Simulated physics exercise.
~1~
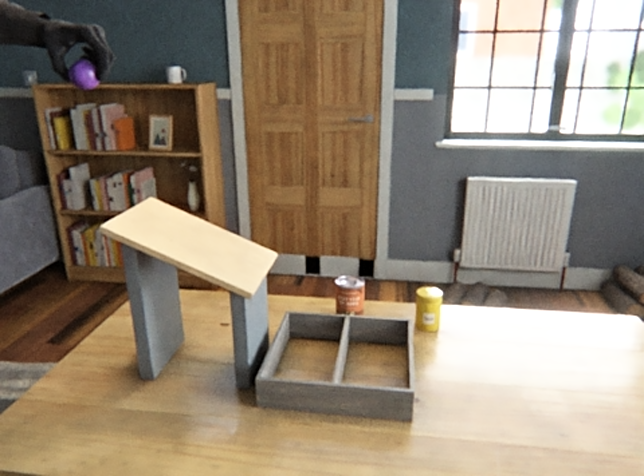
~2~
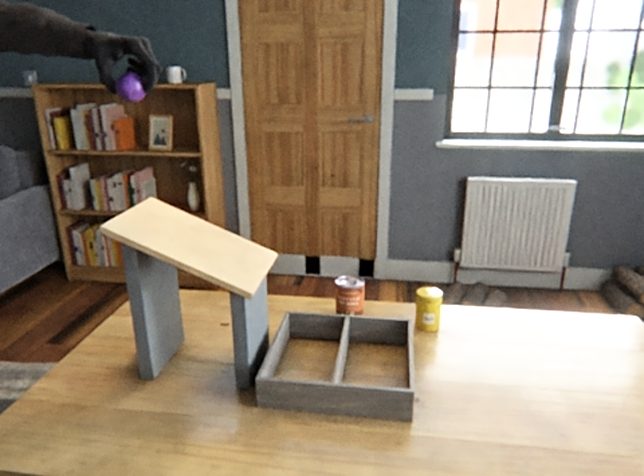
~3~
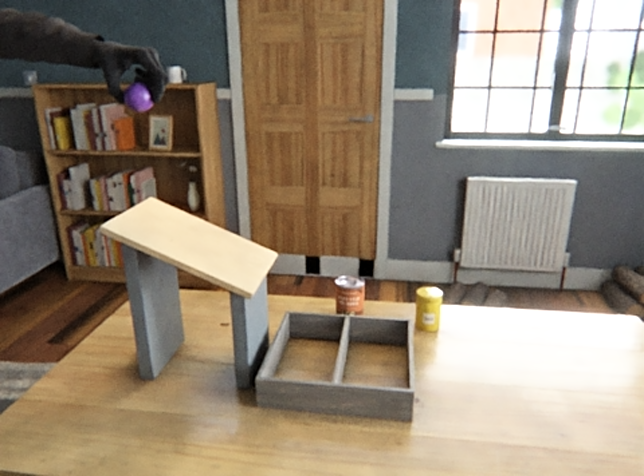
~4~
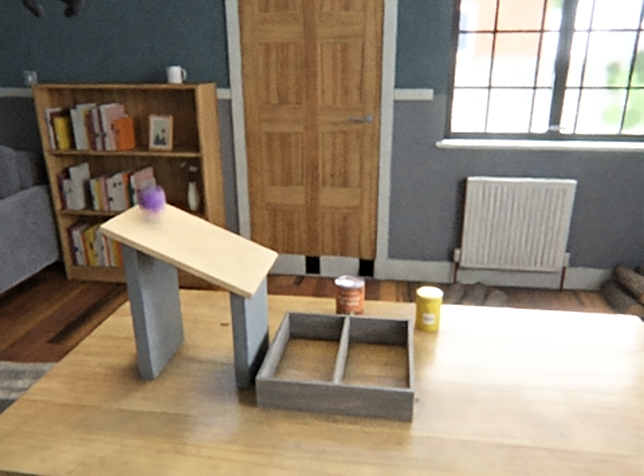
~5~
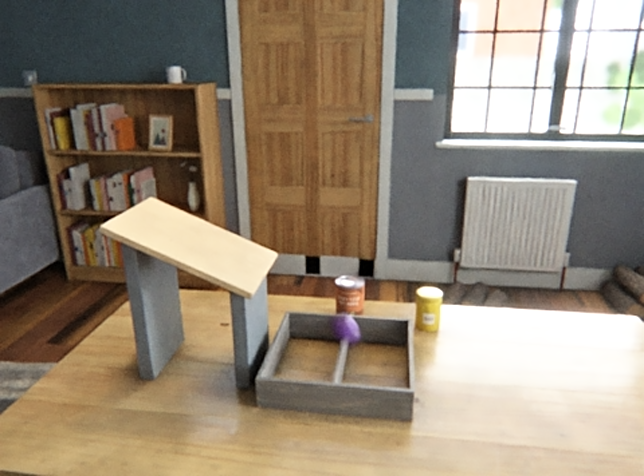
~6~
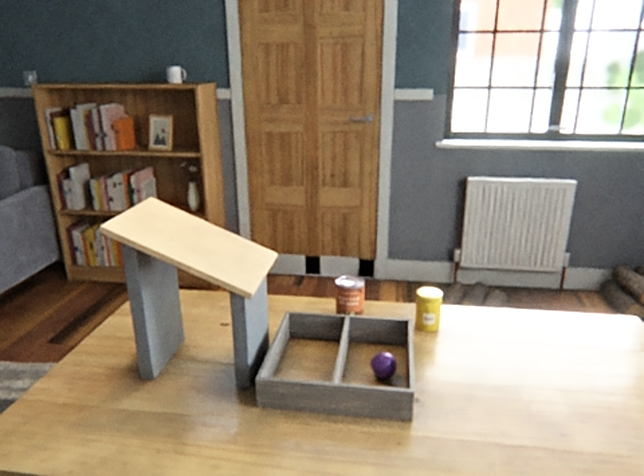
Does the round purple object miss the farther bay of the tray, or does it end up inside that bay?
It ends up inside the farther bay, on the right side of the tray's divider.
